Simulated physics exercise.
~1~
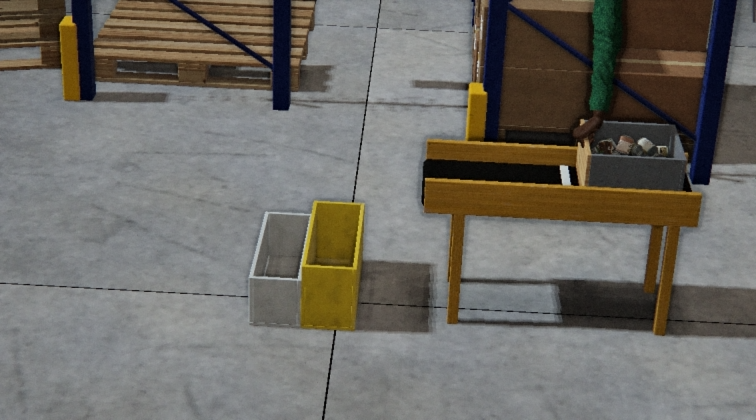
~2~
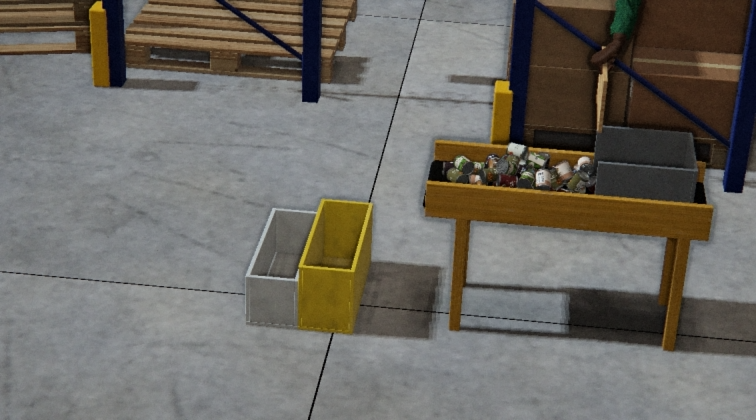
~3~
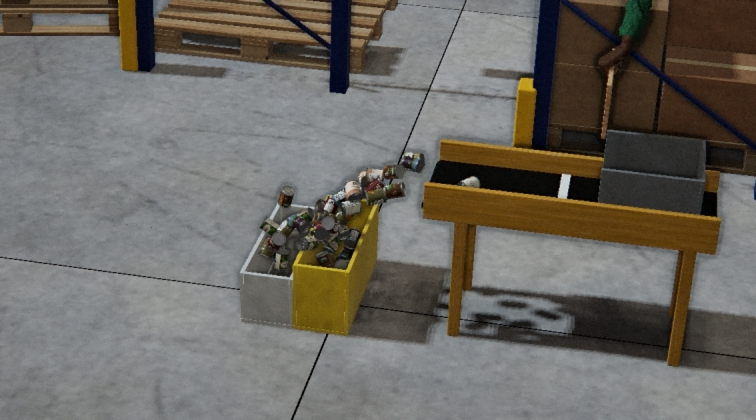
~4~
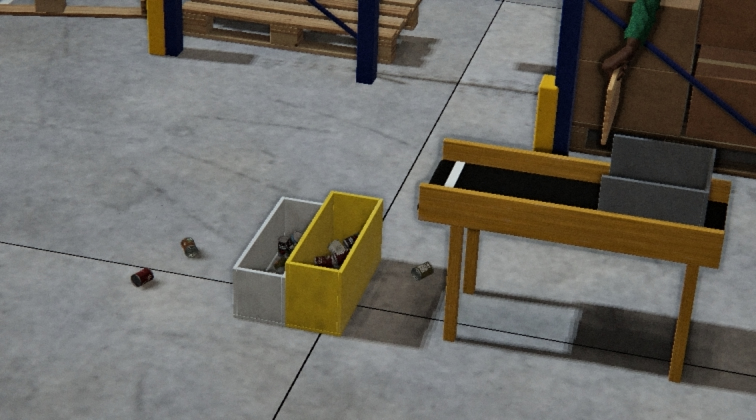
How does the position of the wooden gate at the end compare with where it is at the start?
At the start the gate stands upright on the belt, closing the left side of the grey pen. At the end it is held up above the belt by the green-sleeved arm, clear of the pen's opening.
